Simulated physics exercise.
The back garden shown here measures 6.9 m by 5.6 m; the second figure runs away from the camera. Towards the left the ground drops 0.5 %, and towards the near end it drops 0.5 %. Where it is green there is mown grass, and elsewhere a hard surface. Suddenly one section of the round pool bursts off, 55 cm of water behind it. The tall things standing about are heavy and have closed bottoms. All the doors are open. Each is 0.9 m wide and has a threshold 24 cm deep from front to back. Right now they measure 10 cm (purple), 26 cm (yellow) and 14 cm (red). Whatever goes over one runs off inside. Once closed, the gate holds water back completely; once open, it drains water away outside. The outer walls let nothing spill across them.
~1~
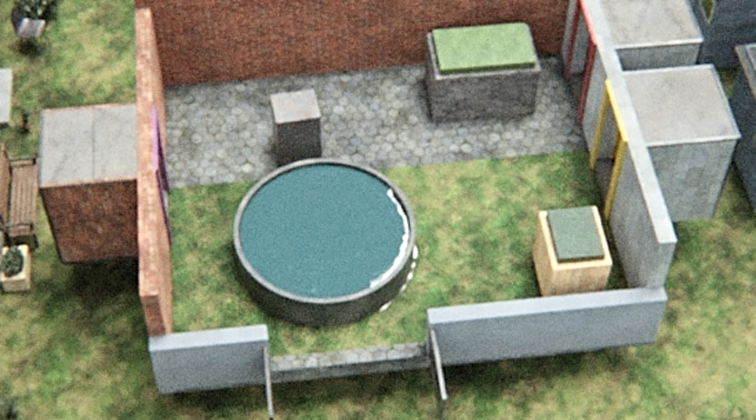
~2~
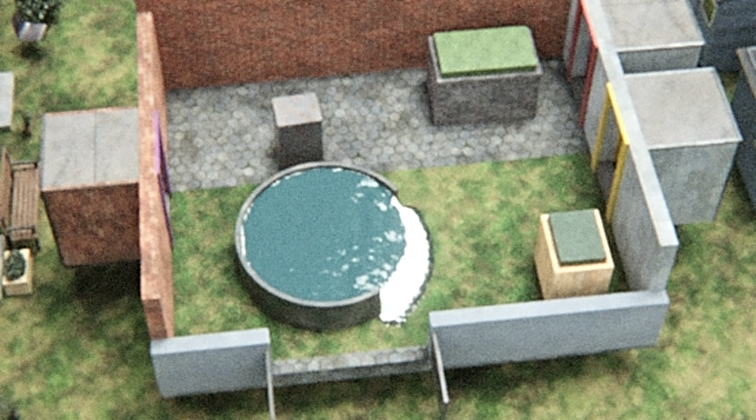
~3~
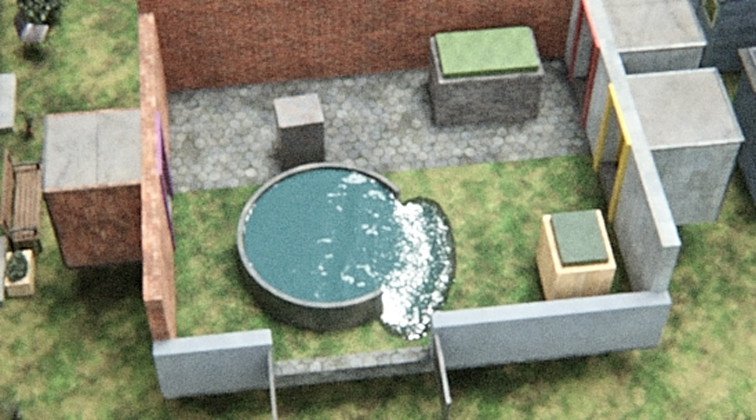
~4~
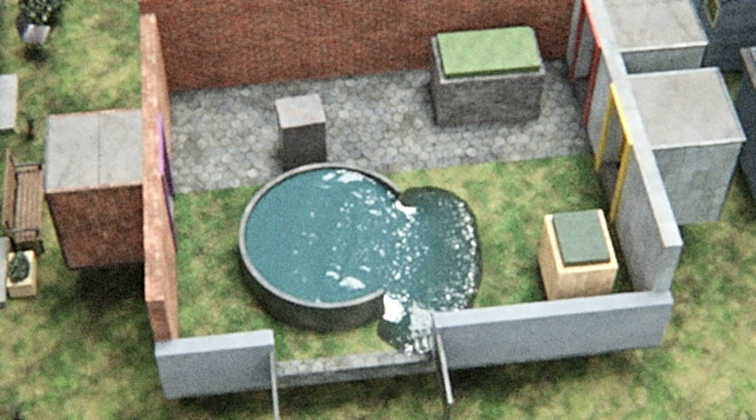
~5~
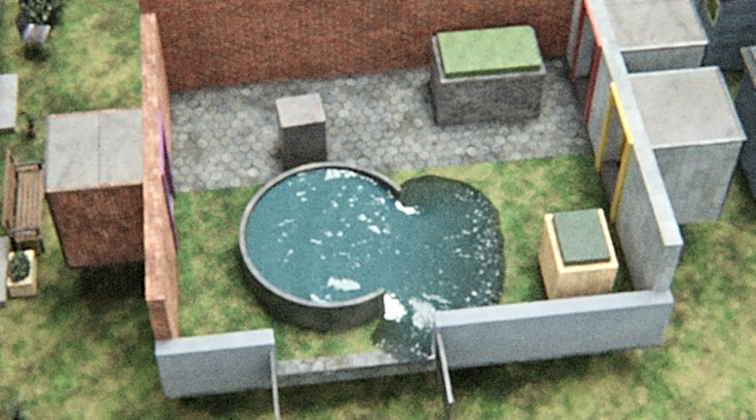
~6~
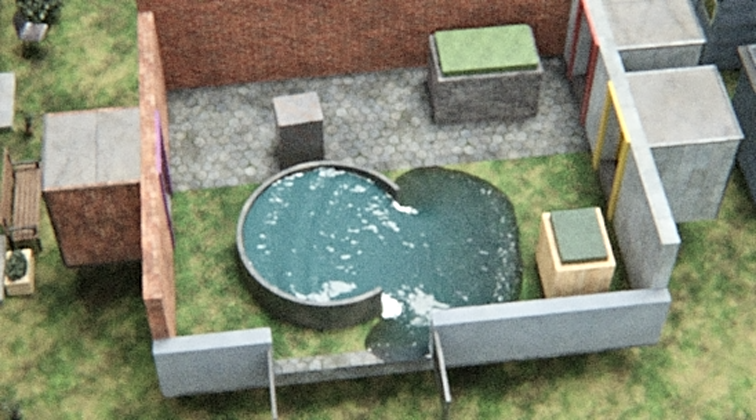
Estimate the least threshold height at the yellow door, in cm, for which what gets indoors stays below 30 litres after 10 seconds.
Close to 14.5 cm is just enough.
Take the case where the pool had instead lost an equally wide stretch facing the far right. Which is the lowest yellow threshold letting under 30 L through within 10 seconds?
Estimate: Near 9.5 cm.
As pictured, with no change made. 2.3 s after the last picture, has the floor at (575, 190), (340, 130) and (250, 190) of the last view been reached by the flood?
Point by point, the first is awash, the second spared and the third spared.
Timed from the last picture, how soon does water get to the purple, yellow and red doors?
Purple at 8.5 s, yellow at 1.2 s and red at 2.4 s.
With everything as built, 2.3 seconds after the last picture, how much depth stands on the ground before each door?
In cm: Purple 0, yellow 20, red 3.
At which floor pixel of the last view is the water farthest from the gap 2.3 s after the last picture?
Near pixel (577, 107).
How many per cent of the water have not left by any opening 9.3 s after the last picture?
I'd estimate some 86 in a hundred.
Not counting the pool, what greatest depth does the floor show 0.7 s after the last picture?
Max depth: About 33 cm.
Then, 0.7 s after the last picture water covers 30 % of the floor, deepest (33 cm) near (536, 301); it has not reached the yellow door.
Then, 2.3 s after the last picture water covers 45 % of the floor, deepest (32 cm) near (621, 262); 20 cm at the yellow door, 0 litres in over its 26 cm threshold.
Then, 9.3 s after the last picture water covers 90 % of the floor, deepest (12 cm) near (168, 106); 9 cm at the yellow door, 0 litres in over its 26 cm threshold.
At the yellow door as built, the water peaked near 22 cm, 2.7 s after the last picture.
Run again over the same 10 s with other heights there, 47 litres in over 12.5 cm, 13 litres over 17 cm. The limit of 30 litres is kept from about 14.5 cm up.
